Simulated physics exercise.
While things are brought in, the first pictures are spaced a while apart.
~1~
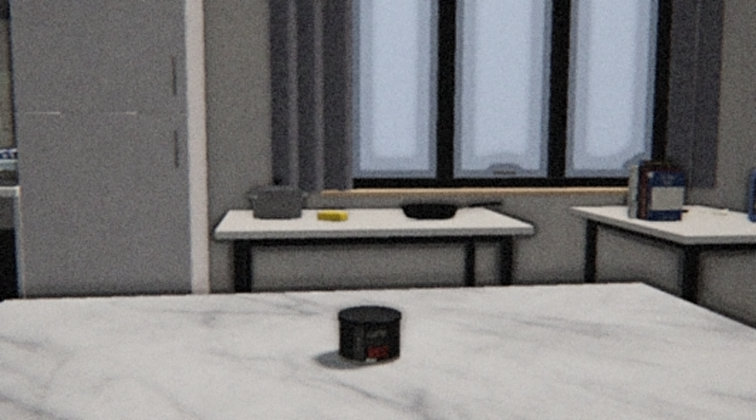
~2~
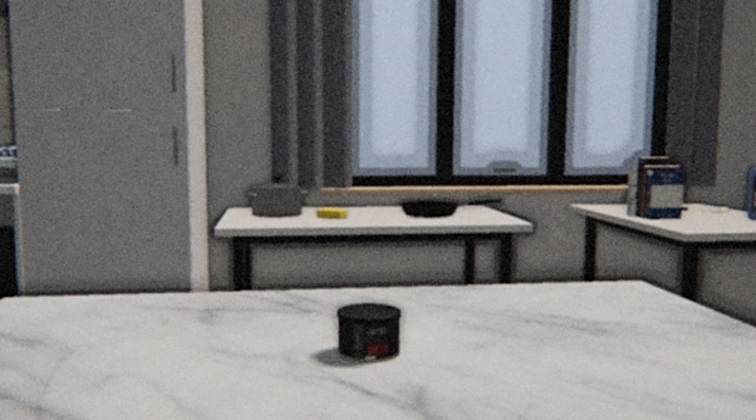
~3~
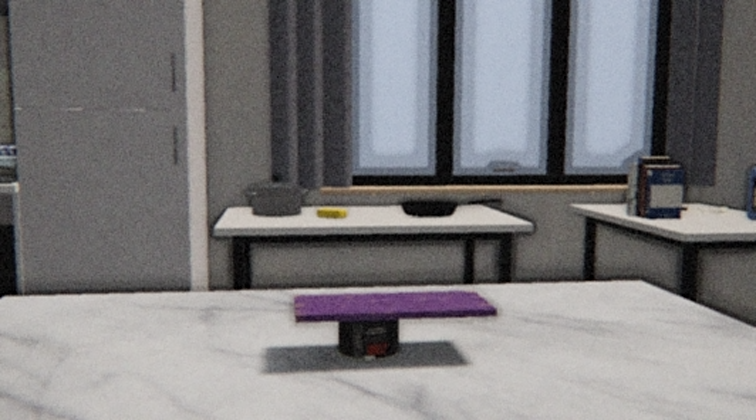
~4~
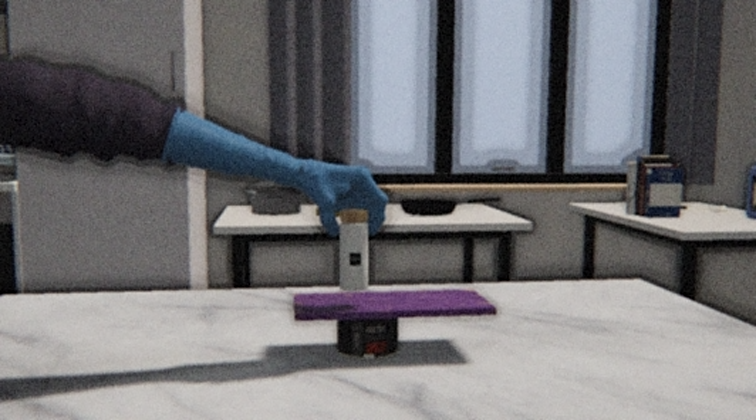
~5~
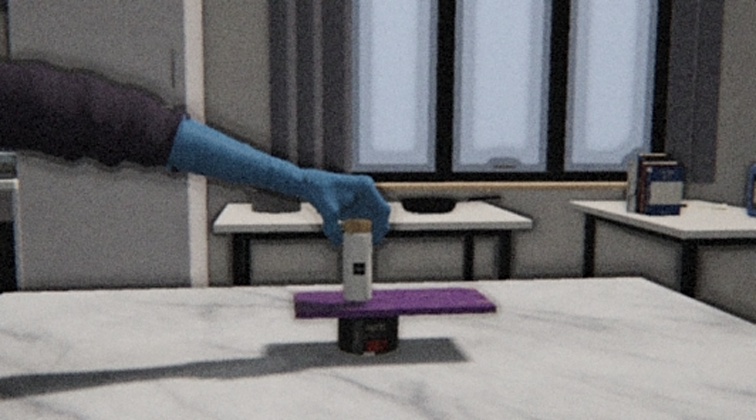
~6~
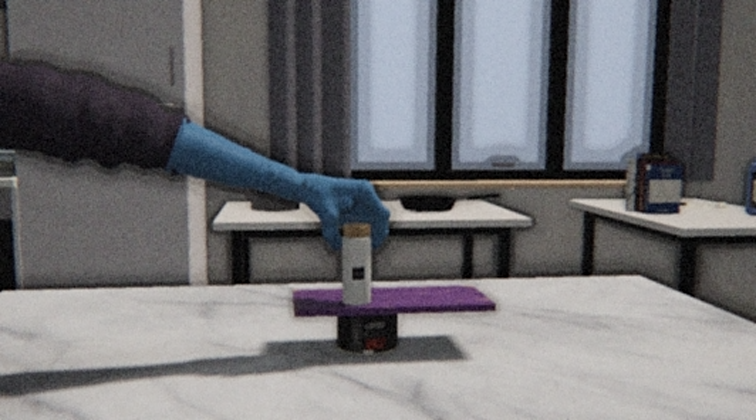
The video shows a small black container on a marble counter, then a purple board lying across its top. A blue-gloved hand reaches in from the left and lowers a white shaker onto the board, keeping hold of it.
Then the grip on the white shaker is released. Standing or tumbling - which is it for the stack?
The stack is left undisturbed.
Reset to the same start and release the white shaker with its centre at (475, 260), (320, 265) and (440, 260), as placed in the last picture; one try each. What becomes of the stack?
Outcomes in order: Falls, then stands, then falls.
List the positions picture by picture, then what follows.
In the first picture, the last thing is not in view yet.
In the second picture, the last thing is not in view yet.
In the third picture, the last thing is not in view yet; purple board (392, 305).
In the fourth picture, still above its spot; white shaker (354, 250); purple board (391, 304).
In the fifth picture, still above its spot; white shaker (358, 259); purple board (391, 302).
In the sixth picture, in place under the hand; white shaker (357, 264); purple board (390, 300).
Then, 0.80 s later than the last frame, all is still.
Then, 1.70 s later than the last frame, white shaker resting near (357, 264).
When it is over, all 3 as before. End places, in pixels of the last picture, white shaker near (357, 264). The stack holds.
